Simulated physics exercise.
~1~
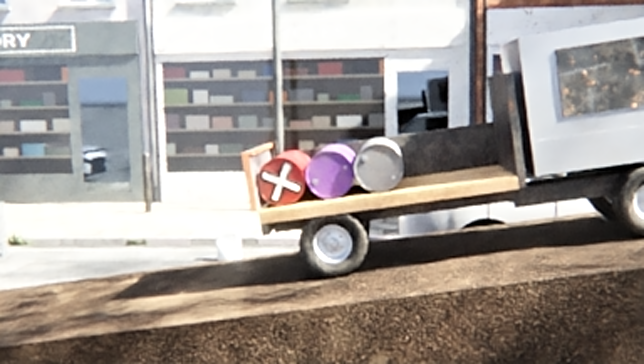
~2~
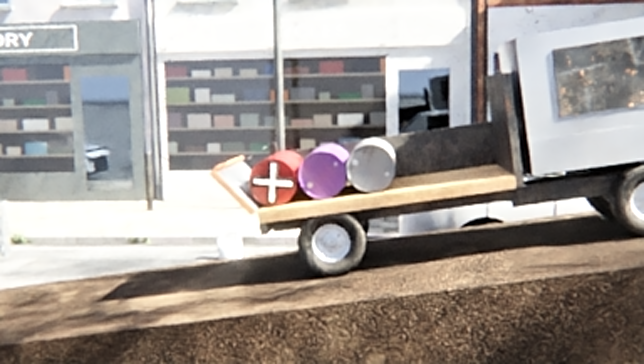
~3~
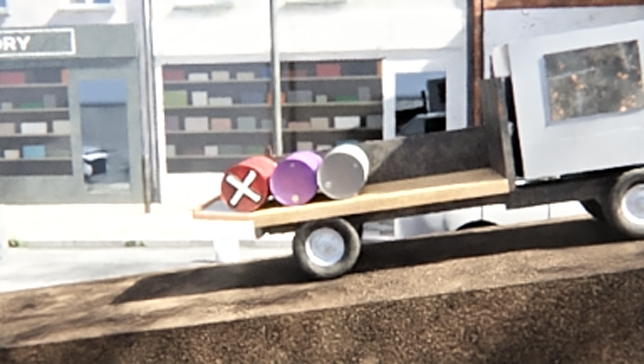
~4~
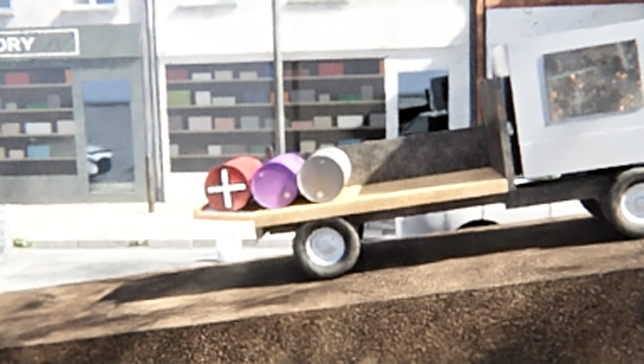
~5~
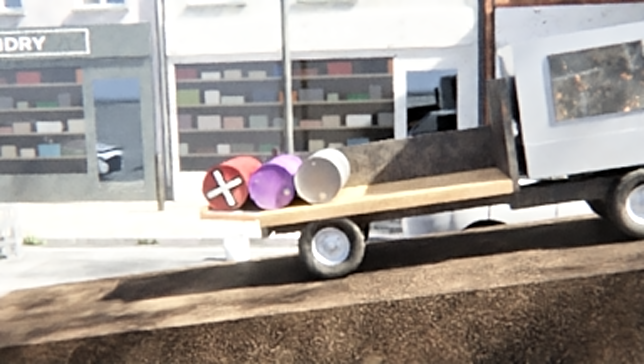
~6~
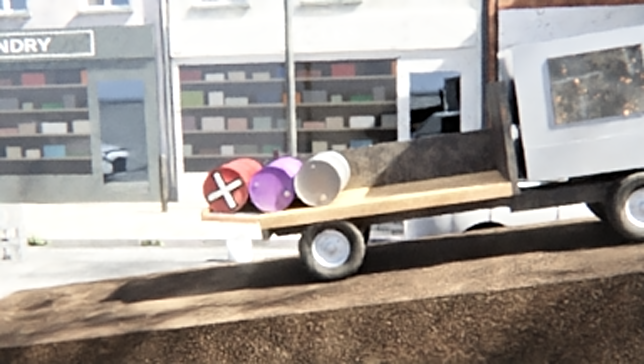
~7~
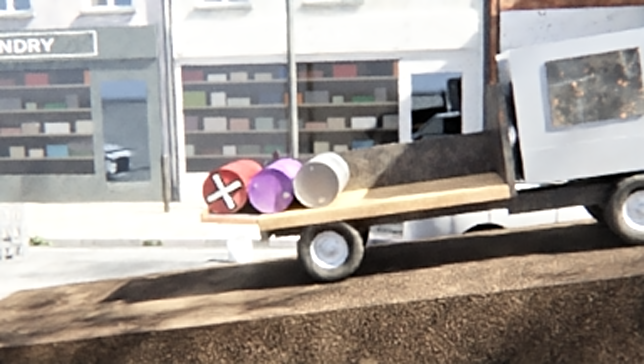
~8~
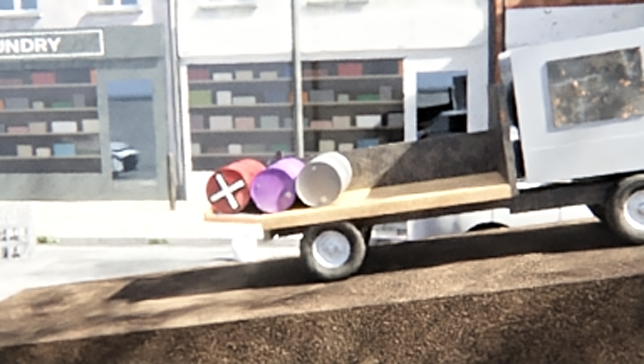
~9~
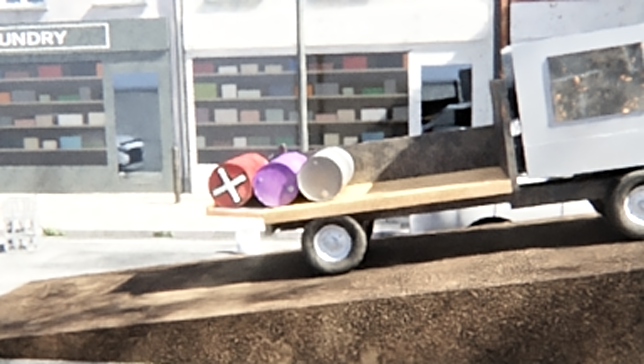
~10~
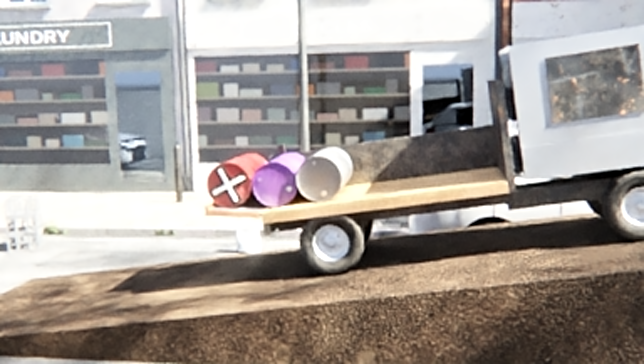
Red, purple and grey drums rolling left on a sloping pick-up bed as the tailgate drops, then resting together, red on the gate.
